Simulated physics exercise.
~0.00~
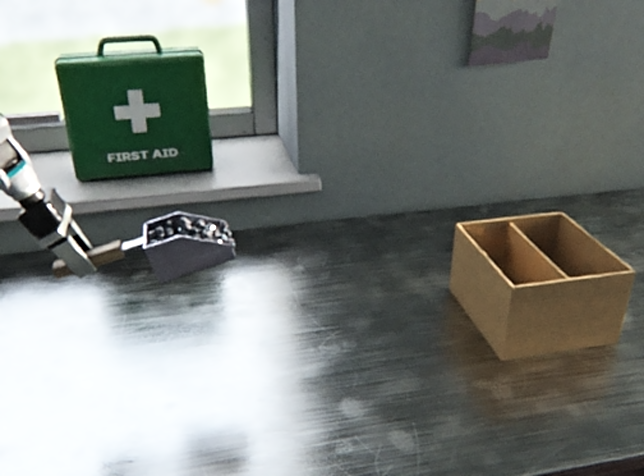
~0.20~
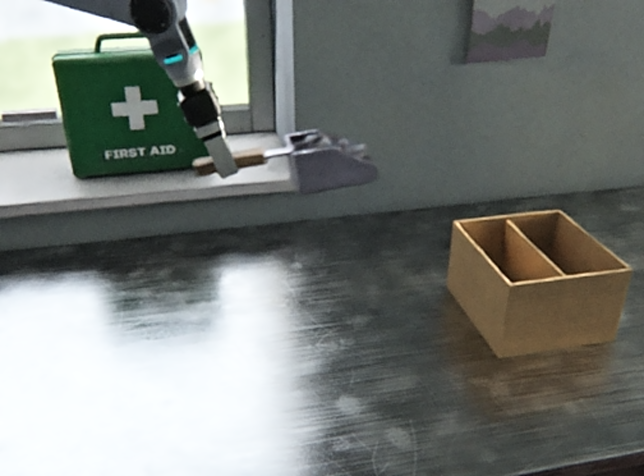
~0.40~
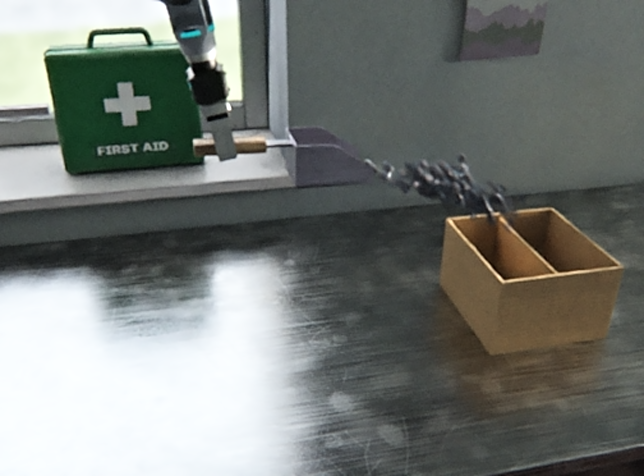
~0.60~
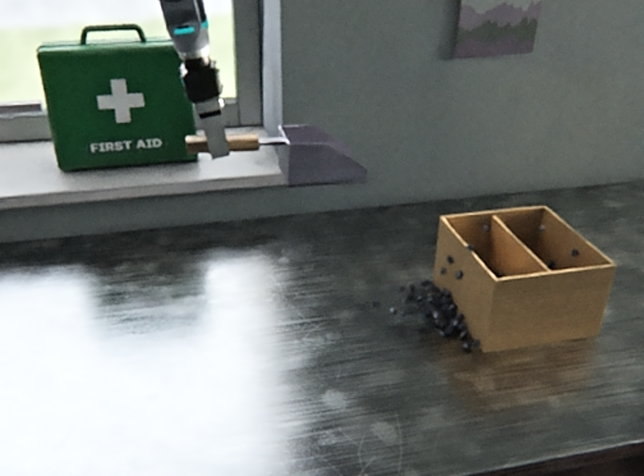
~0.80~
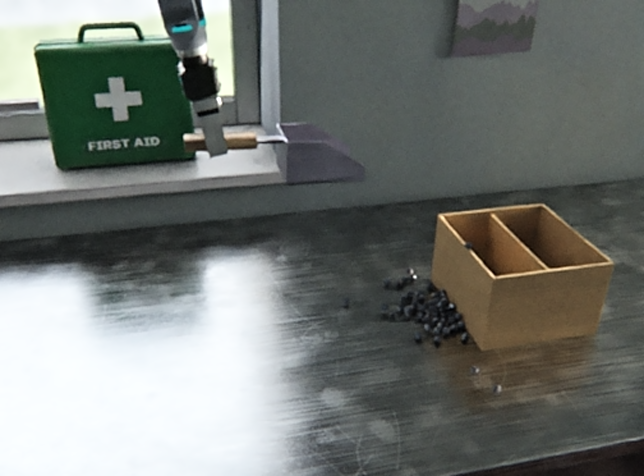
Robot arm swinging a scoop of dark pebbles up and right, flinging them toward a divided box, many ending piled beside it.
